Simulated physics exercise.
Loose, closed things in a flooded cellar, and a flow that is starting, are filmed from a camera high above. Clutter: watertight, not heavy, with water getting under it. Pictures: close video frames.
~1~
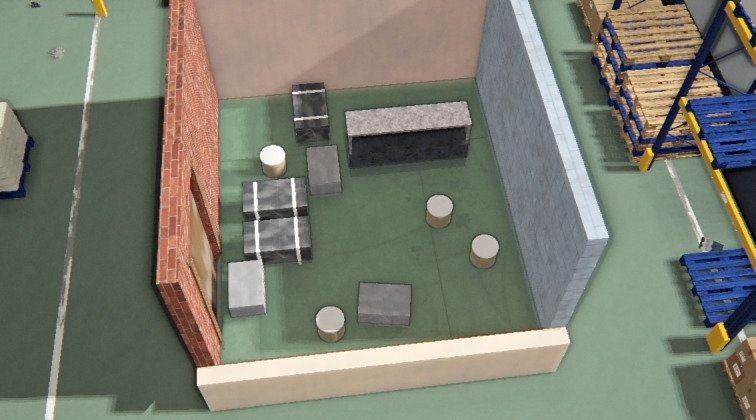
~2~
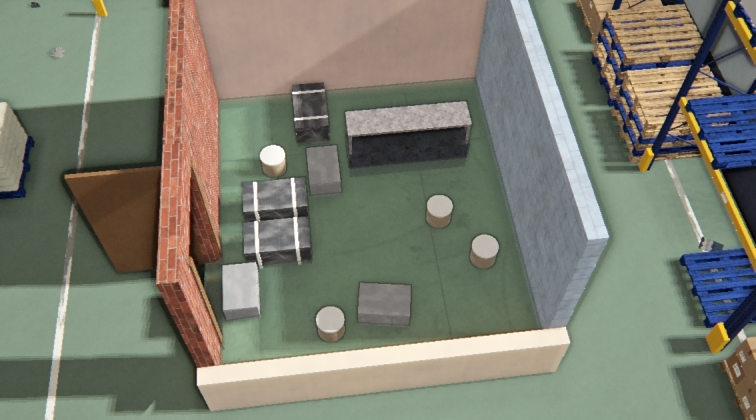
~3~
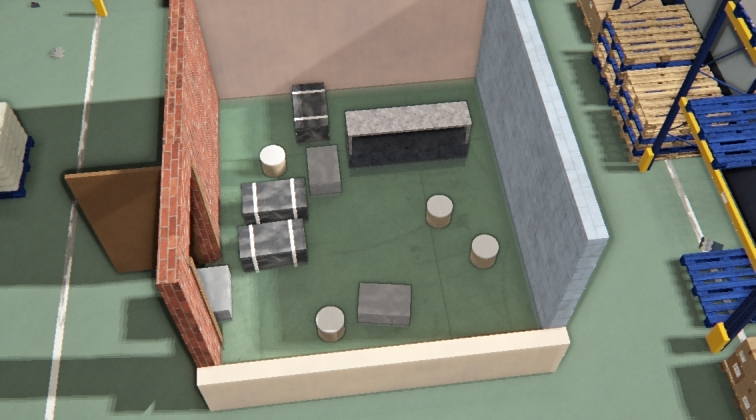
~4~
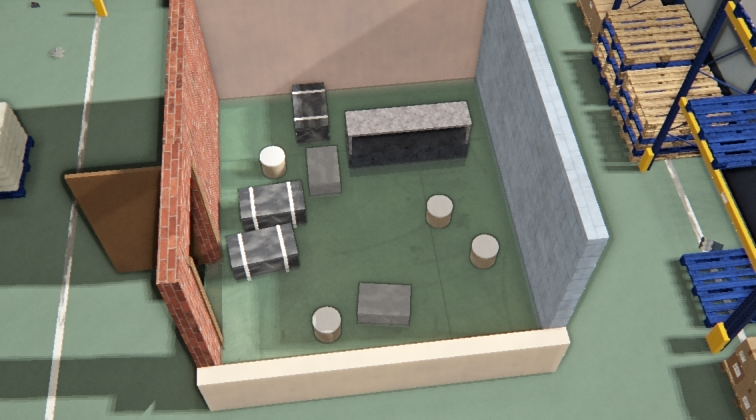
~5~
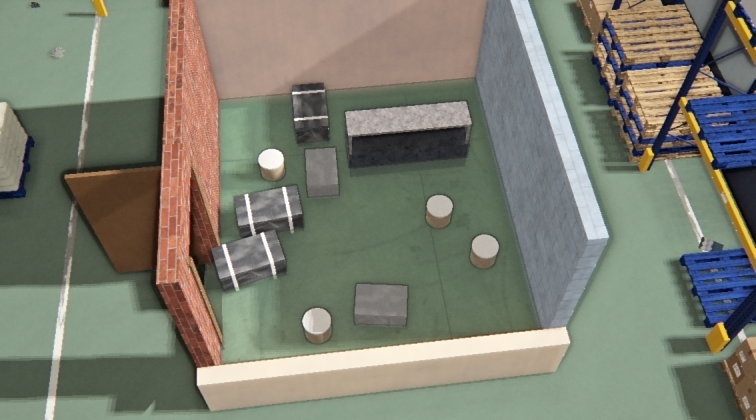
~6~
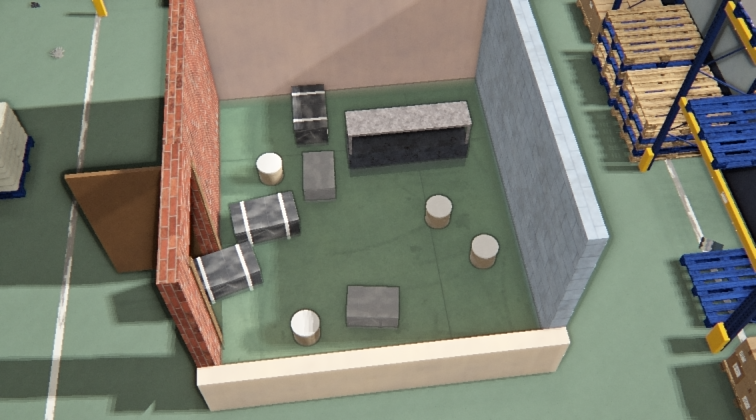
Grey box sliding out through an opened door in a brick wall, then strapped dark trunks and a pail drifting left.
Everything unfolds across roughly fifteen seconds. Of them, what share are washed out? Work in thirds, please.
It falls in the highest third.
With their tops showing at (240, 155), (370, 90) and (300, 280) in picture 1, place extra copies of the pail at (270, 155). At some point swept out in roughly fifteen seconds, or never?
Outcome for each, listed in order: Leaves, does not leave, leaves.
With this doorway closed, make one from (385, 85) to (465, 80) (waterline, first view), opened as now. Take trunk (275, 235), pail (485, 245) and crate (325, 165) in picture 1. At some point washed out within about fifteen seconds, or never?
Same order as asked: Never leaves, never leaves, exits.
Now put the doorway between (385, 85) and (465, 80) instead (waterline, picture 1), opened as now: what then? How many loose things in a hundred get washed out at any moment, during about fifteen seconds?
It comes to about 50 per cent of the things.
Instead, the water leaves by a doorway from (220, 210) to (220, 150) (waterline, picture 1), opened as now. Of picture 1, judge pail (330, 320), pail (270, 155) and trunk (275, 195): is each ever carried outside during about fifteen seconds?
Outcome for each, in the order asked: Not flushed / flushed / flushed.
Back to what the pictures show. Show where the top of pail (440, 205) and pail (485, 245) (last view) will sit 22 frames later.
Around (382, 234) for the first and around (448, 268) for the second.
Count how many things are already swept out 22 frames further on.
By that point the tally is 7.
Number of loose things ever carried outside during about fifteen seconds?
Tally: 7.
A moment on, 2 of 10 are out; 8 afloat.
Next, 4 of 10 are out; 6 afloat.
Later, 7 of 10 are out; 3 afloat.
In the end, 7 of 10 are out; 3 afloat.
